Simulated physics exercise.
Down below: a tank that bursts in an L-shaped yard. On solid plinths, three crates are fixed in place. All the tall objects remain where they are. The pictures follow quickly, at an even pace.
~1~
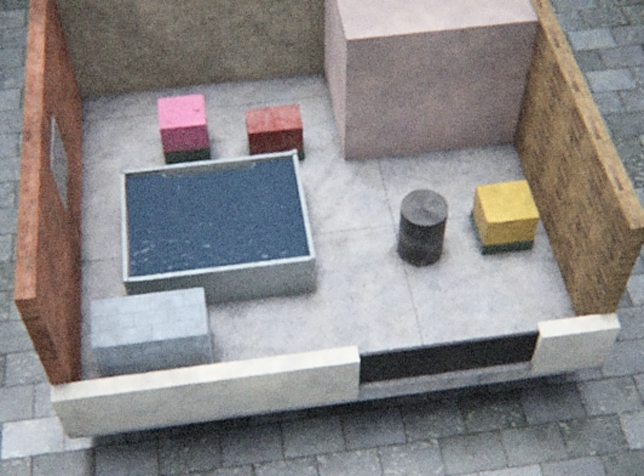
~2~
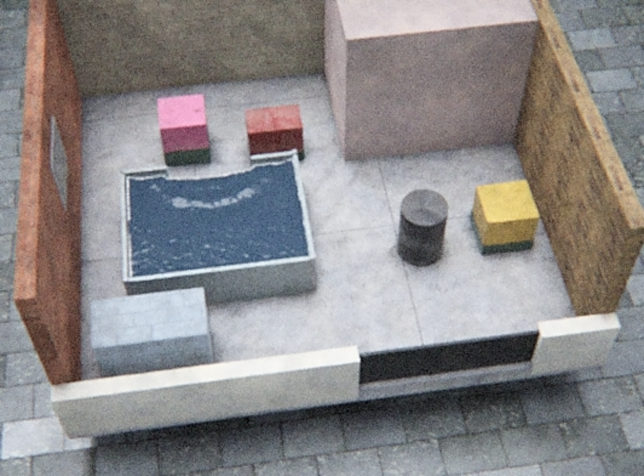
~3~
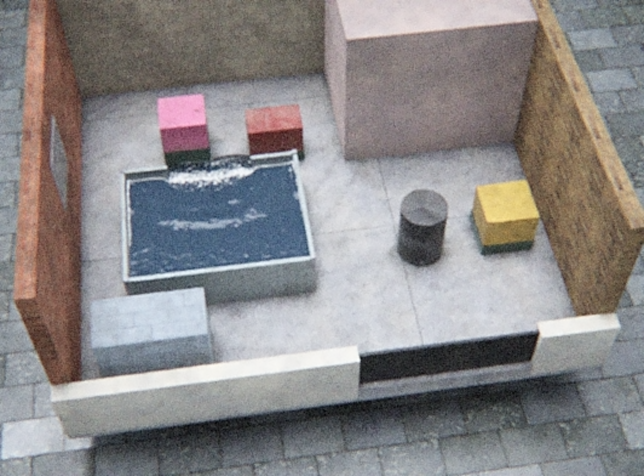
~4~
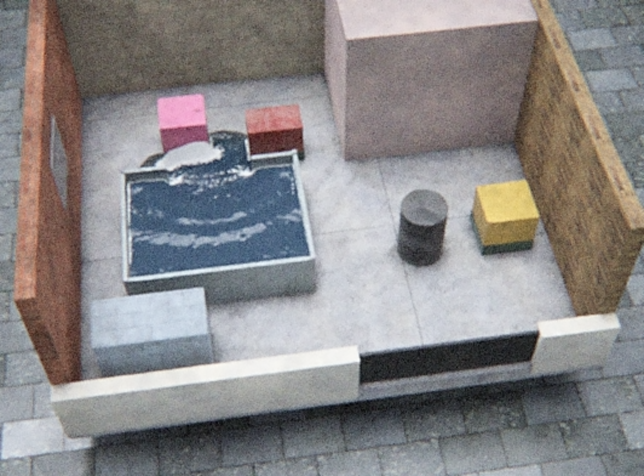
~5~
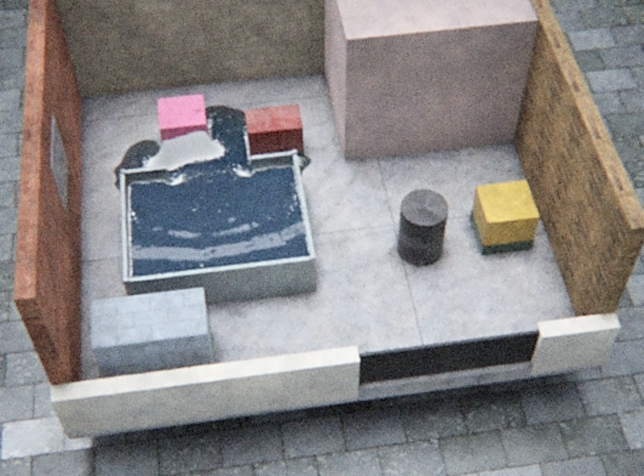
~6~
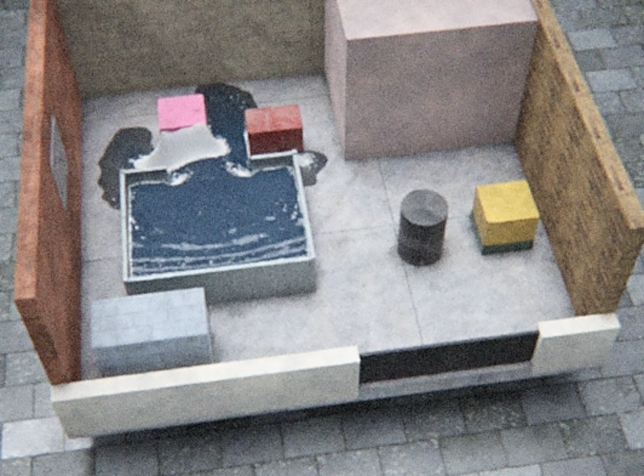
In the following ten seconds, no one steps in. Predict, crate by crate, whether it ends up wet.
The pink crate ends up wet; the red crate ends up wet; the yellow crate ends up dry.
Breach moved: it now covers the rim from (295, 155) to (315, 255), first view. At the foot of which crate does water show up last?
It's the pink one.
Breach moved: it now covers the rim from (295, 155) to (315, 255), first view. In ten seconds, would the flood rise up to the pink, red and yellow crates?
The pink crate stays untouched; the red crate stays untouched; the yellow crate gets drenched.
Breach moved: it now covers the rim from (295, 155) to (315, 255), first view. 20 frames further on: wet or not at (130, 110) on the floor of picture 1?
Outcome: Untouched.
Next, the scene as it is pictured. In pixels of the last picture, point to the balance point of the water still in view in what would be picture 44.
It is around (234, 212).
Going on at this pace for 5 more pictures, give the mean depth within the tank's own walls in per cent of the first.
70 percent or thereabouts.
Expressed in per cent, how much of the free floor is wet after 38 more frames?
Estimate: Near 95 %.
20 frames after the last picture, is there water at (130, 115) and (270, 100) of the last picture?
Result, in sequence: Waterlogged; waterlogged.
A moment on, water covers 30 % of the floor; the pink crate water round its plinth, the red crate water round its plinth, the yellow crate not reached.
Next, water covers 45 % of the floor; the pink crate water round its plinth, the red crate water round its plinth, the yellow crate not reached.
Then, water covers 65 % of the floor; the pink crate water round its plinth, the red crate water round its plinth, the yellow crate water round its plinth.
Later, water covers 95 % of the floor; the pink crate water round its plinth, the red crate water round its plinth, the yellow crate water round its plinth.
In the end, water covers 100 % of the floor; the pink crate was topped, the red crate was topped, the yellow crate stayed above the water.
